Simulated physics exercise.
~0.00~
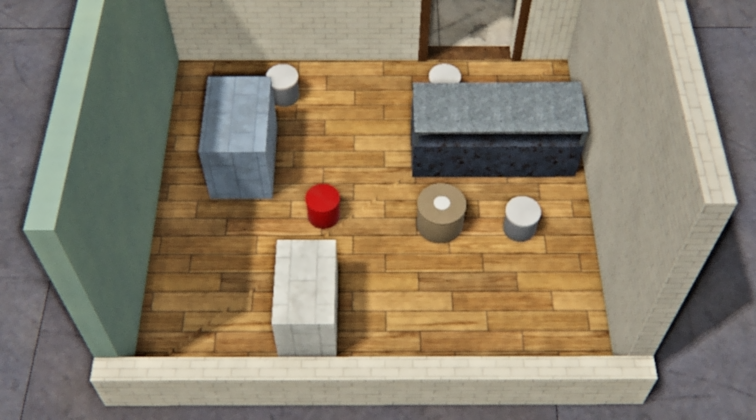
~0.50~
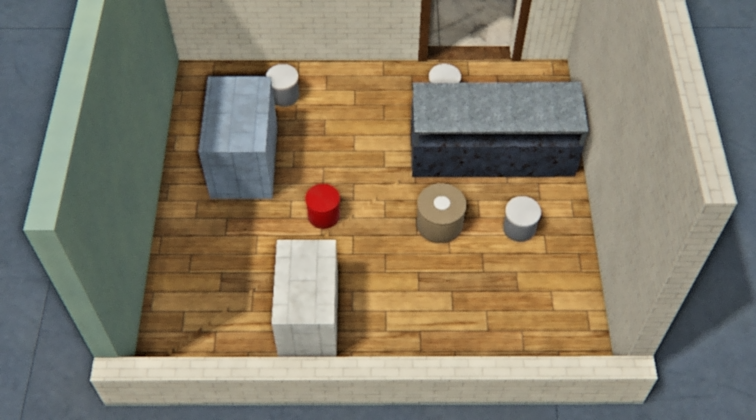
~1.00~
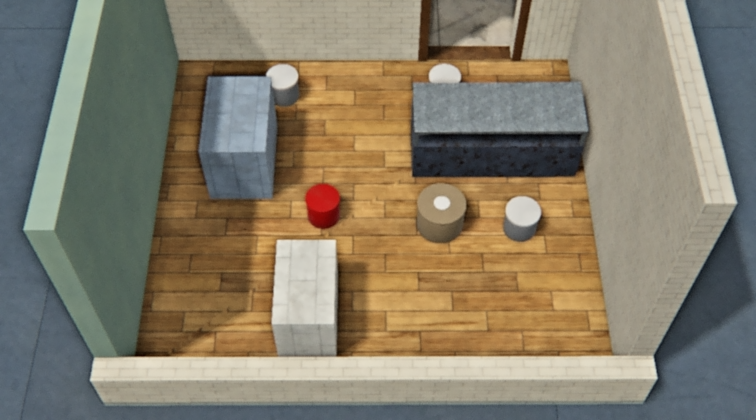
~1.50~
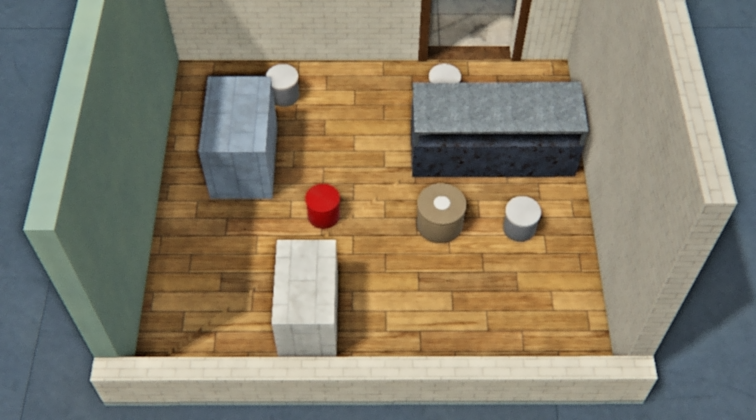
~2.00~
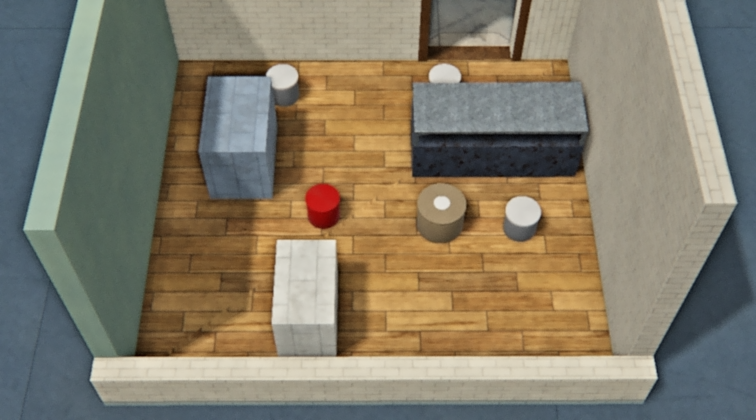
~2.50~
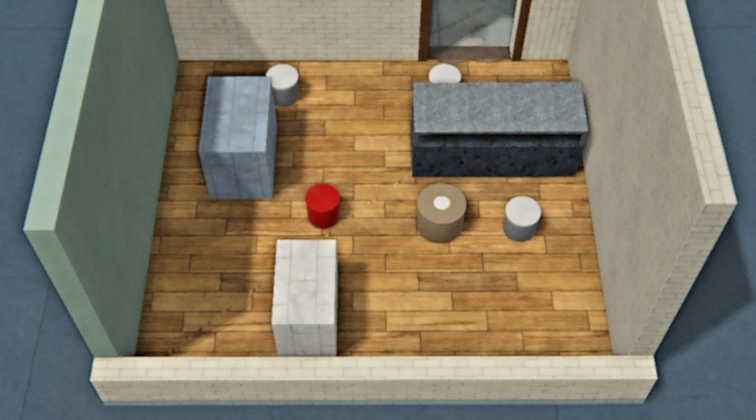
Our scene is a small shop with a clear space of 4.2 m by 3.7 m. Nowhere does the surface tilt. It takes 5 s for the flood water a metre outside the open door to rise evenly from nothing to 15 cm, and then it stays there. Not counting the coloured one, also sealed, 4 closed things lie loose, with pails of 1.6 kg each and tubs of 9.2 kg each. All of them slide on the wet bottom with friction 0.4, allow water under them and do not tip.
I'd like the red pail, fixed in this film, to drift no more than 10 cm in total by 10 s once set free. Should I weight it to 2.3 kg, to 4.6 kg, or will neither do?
Go for 4.6 kg.
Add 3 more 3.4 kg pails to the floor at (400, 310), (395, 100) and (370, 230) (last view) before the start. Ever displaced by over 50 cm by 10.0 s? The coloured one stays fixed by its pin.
First: Inside the limit; second: Beyond the limit; third: Inside the limit.
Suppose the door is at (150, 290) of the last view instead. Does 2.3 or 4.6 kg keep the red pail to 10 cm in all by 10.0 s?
Short version: Neither mass is sufficient.
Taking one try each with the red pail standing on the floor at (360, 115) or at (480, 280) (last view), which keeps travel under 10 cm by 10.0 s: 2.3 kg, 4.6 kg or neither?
First try, both options fail; second try, the lighter option suffices.
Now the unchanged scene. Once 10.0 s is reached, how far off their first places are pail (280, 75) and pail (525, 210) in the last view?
The first is 80 cm from its start, the second 0 cm.
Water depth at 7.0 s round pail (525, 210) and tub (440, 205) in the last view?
Some 0 cm at the first, some 0 cm at the second.
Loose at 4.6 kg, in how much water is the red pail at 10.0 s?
Close to 3 cm deep.
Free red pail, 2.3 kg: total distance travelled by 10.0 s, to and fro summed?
Roughly 40 cm.
After 3.5 s the red pail would be 0 cm from its start with 2.3 kg and 0 cm from its start with 4.6 kg; 0 cm of water round it then.
After 4.5 s the red pail would be 0 cm from its start with 2.3 kg and 0 cm from its start with 4.6 kg; 0 cm of water round it then.
After 7.0 s the red pail would be 0 cm from its start with 2.3 kg and 0 cm from its start with 4.6 kg; 1 cm of water round it then.
After 10.0 s the red pail would be 37 cm from its start with 2.3 kg and 0 cm from its start with 4.6 kg; 3 cm of water round it then.
